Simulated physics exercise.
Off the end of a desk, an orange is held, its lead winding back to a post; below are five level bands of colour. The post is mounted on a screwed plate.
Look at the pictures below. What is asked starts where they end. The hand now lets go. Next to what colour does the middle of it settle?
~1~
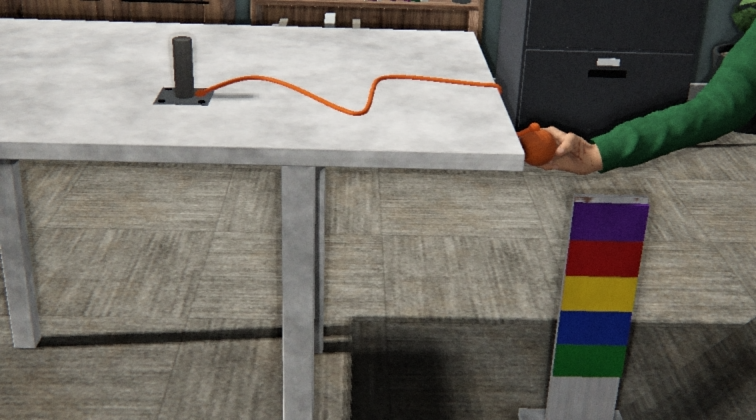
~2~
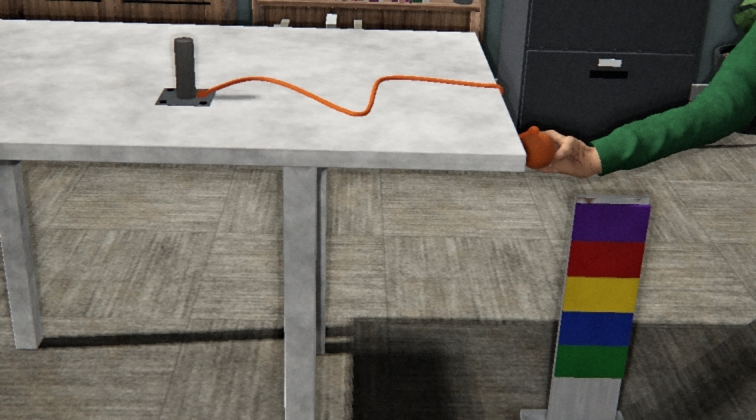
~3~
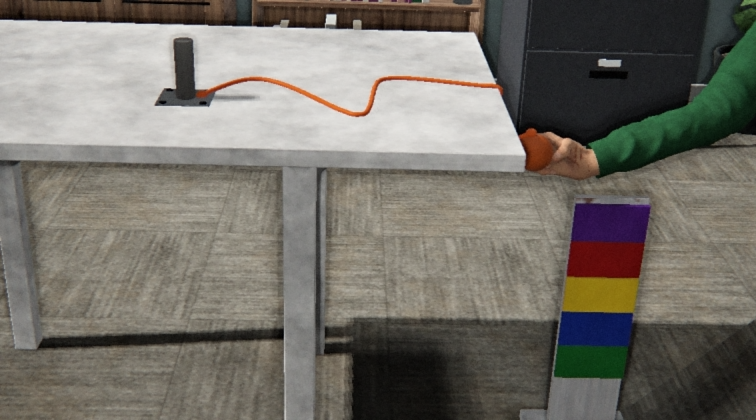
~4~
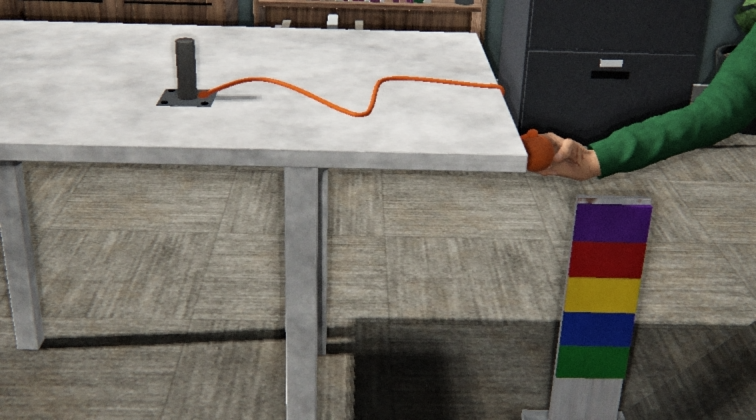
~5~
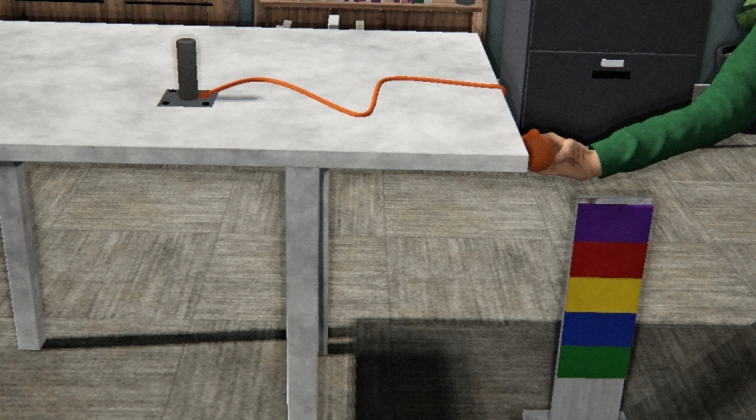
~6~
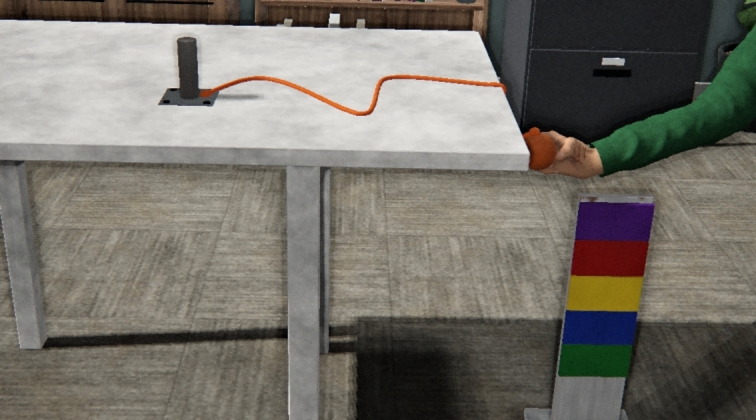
Next to blue.
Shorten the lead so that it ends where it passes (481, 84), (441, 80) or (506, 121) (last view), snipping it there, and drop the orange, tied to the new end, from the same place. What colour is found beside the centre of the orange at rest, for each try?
First cut: Red; second: Purple; third: Yellow.
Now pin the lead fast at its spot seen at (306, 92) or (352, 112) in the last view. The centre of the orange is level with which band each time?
First try yellow, second try red.
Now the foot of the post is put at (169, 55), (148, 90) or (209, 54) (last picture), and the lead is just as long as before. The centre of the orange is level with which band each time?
Yellow; yellow; blue.
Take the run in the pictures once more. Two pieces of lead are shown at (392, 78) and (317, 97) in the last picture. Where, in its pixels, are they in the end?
The first settles around (501, 155), the second around (373, 95).
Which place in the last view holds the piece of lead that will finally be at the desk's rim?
About (377, 93).
Soon after, orange near (485, 323); level with blue.
Then, orange near (481, 336); level with blue.
At rest, orange near (484, 337); level with blue. Its middle rests at the blue band.
